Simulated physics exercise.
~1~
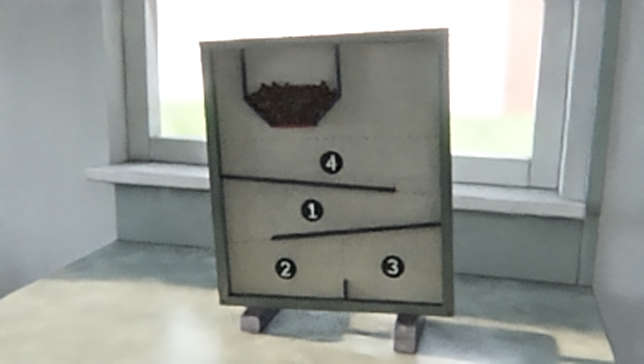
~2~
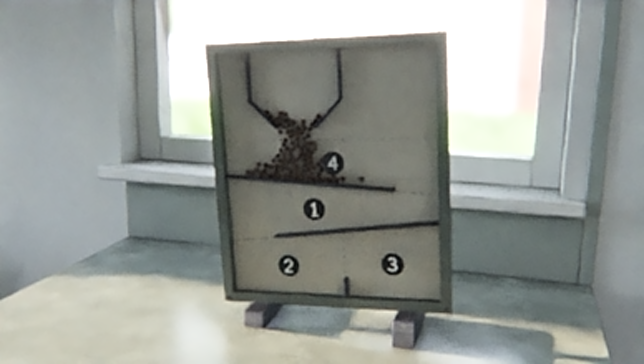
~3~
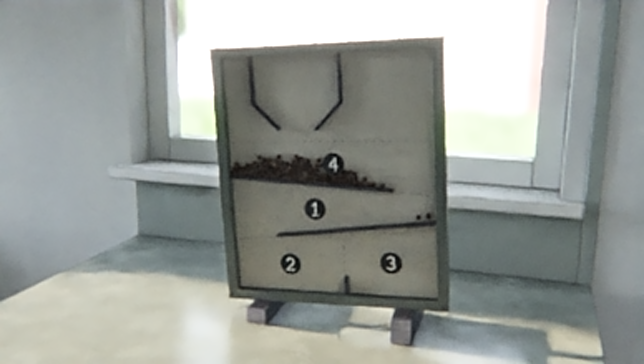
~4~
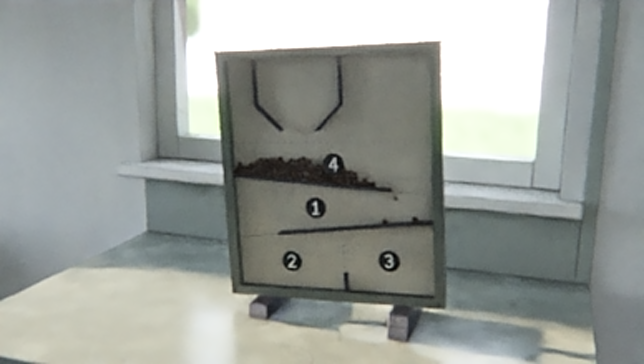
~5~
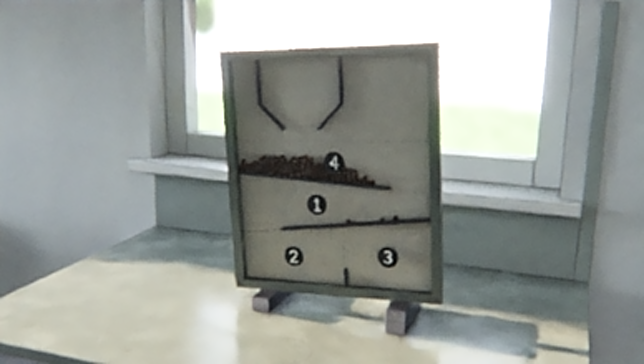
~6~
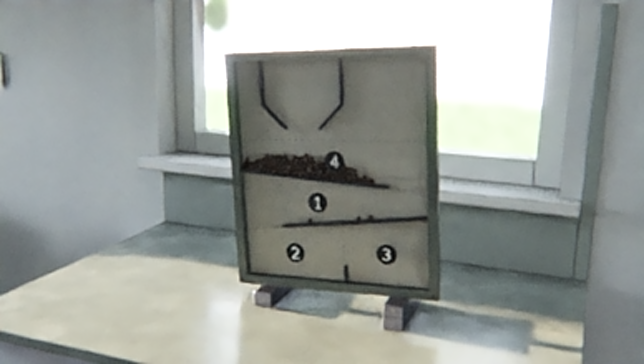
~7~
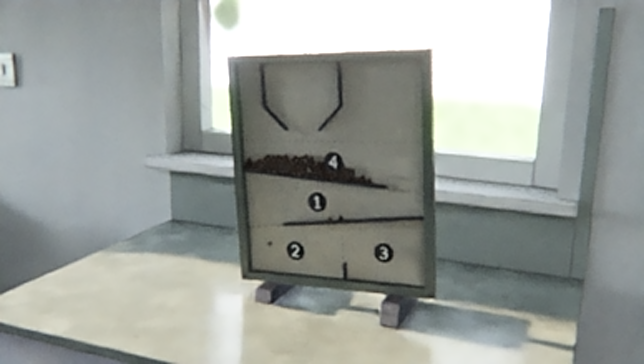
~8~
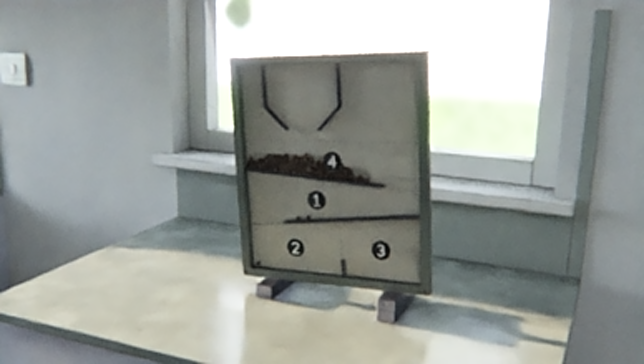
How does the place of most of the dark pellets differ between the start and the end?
At the start they are held in the hopper at the top of the case, and at the end most of them lie lower down, in a heap on the upper sloping ledge.
